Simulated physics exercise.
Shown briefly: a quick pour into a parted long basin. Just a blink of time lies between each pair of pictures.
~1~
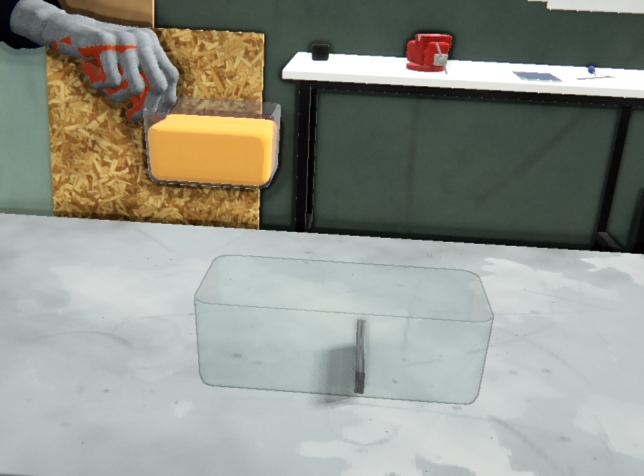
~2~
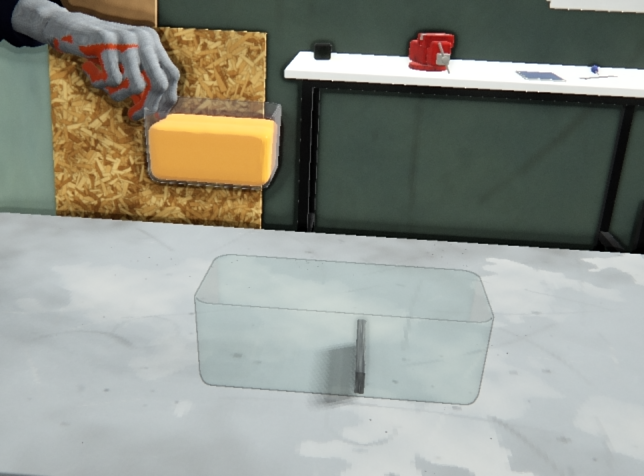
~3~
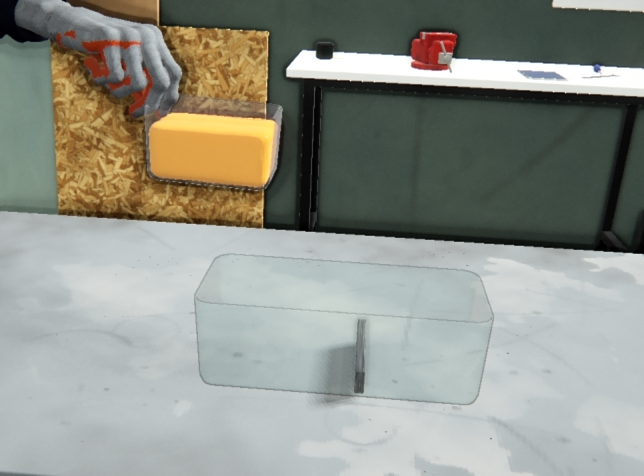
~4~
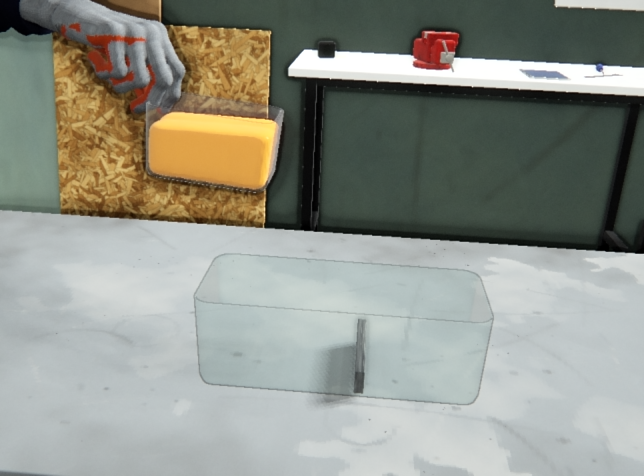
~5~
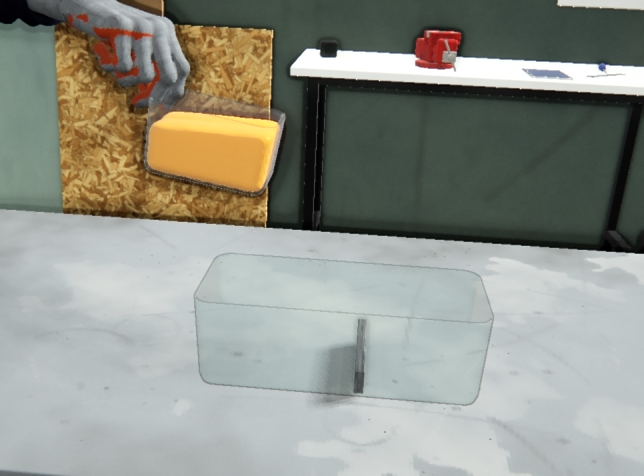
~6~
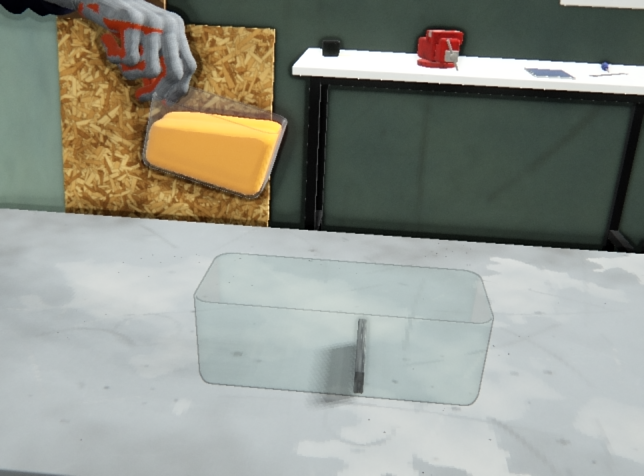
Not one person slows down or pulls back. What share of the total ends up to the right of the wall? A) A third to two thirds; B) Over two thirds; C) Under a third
C.
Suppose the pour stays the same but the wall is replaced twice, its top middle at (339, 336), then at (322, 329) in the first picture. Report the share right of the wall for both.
45 per cent, then 65 per cent, roughly.
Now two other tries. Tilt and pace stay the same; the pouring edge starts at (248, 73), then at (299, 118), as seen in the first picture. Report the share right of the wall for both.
Close to 15 in a hundred, then close to 45 in a hundred.
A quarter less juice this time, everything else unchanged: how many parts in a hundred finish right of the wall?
It comes to 10 per cent or so.
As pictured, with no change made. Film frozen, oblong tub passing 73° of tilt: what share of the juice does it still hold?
Remaining fraction: Approx. 50 %.
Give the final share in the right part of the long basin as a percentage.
15 % or thereabouts.
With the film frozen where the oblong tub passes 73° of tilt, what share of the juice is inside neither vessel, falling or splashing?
Near 40 parts in a hundred.
A moment on, the oblong tub is tipped part way and 51 per cent is still to pour, 10 is left of the wall and 0 right of it.
Next, the oblong tub is tipped right over and 10 per cent is still to pour, 74 is left of the wall and 6 right of it.
Then the oblong tub is tipped right over and 1 per cent is still to pour, 83 is left of the wall and 13 right of it.
Later the oblong tub is tipped right over and 0 per cent is still to pour, 81 is left of the wall and 17 right of it.
At rest 81 per cent lies left of the wall, 17 right of it and 2 outside.
